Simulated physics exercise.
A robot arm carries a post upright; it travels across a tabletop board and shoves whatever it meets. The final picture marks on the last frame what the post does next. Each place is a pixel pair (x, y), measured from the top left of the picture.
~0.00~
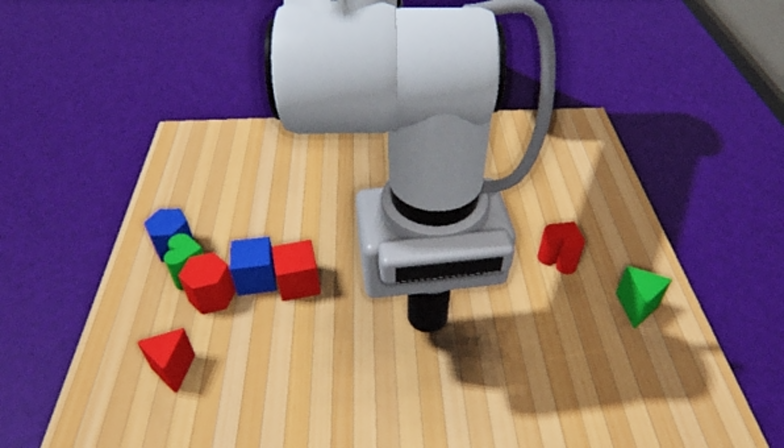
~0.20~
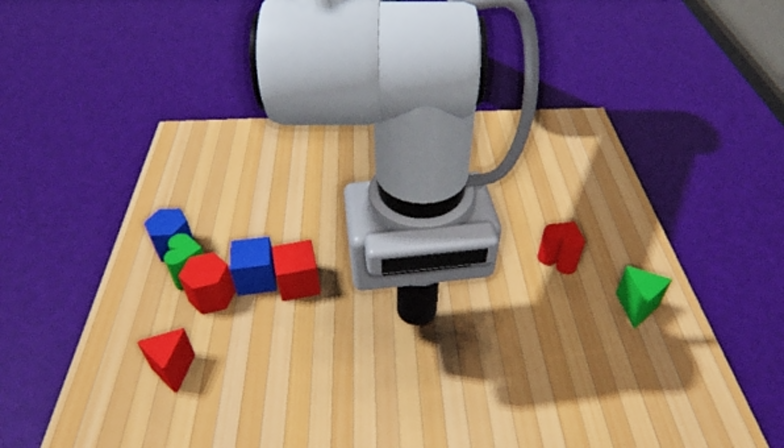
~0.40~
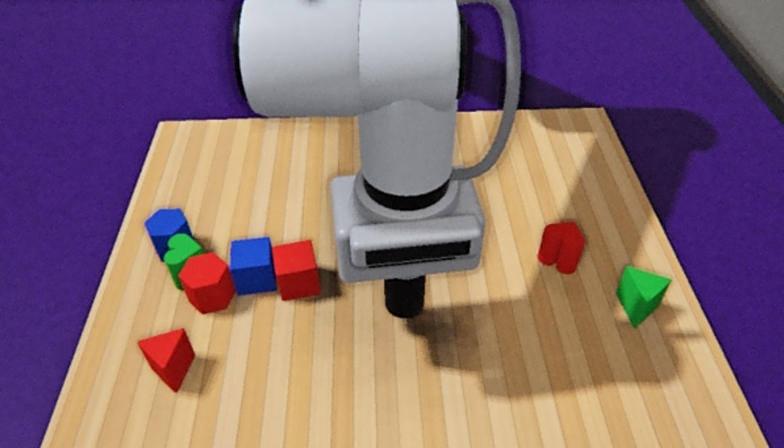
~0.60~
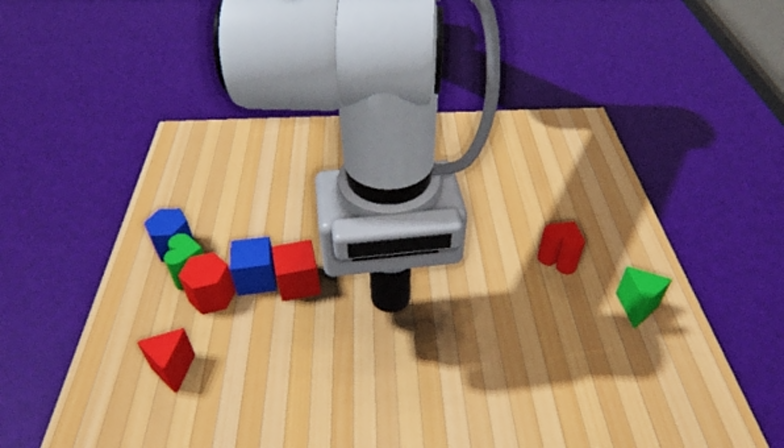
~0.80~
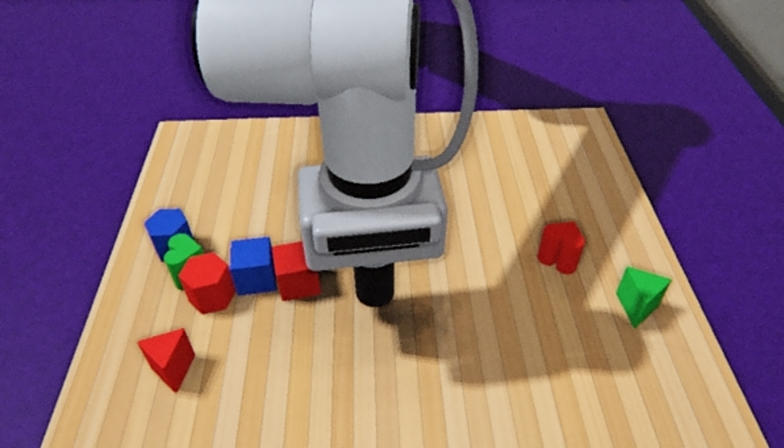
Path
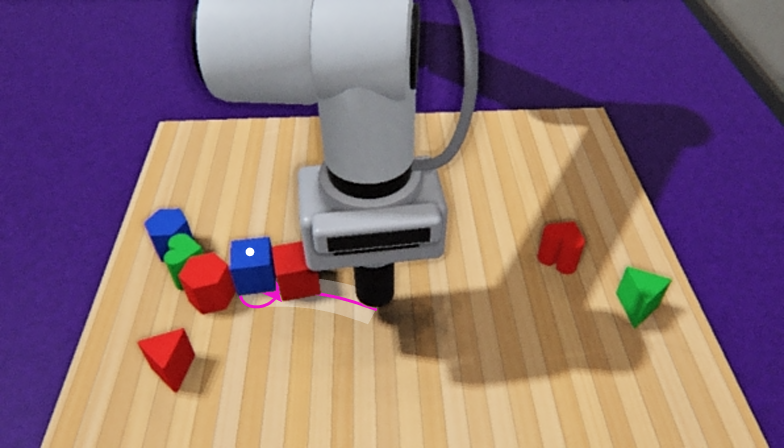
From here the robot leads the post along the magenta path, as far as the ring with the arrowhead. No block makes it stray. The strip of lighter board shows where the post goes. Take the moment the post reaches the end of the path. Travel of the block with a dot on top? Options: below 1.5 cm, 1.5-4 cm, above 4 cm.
Long, over 4 cm.
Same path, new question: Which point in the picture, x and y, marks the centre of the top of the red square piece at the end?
(253, 236)
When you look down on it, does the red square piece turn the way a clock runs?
Yes, that is what happens.
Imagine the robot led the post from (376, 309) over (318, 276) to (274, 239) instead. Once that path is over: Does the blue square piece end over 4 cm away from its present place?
Yes
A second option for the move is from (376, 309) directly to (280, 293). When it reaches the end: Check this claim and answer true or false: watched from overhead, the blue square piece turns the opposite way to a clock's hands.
The statement is correct.
The drawn path runs from (376, 309) by way of (319, 294) to (259, 292); the dot is on the blue square piece.
On the path given first. One third of the way, post at (336, 281); nothing pushed yet.
Two thirds of the way, post at (296, 275); green heart-shaped block at (167, 248), turned 20° clockwise; red hexagon at (187, 270), turned 30° anticlockwise; blue square piece at (221, 239), turned 25° anticlockwise; red square piece at (268, 242), turned 35° clockwise.
At the end, post at (255, 275); green heart-shaped block at (167, 248), turned 20° clockwise; red hexagon at (187, 270), turned 30° anticlockwise; blue square piece at (212, 229), turned 70° anticlockwise; red square piece at (253, 236), turned 95° clockwise.
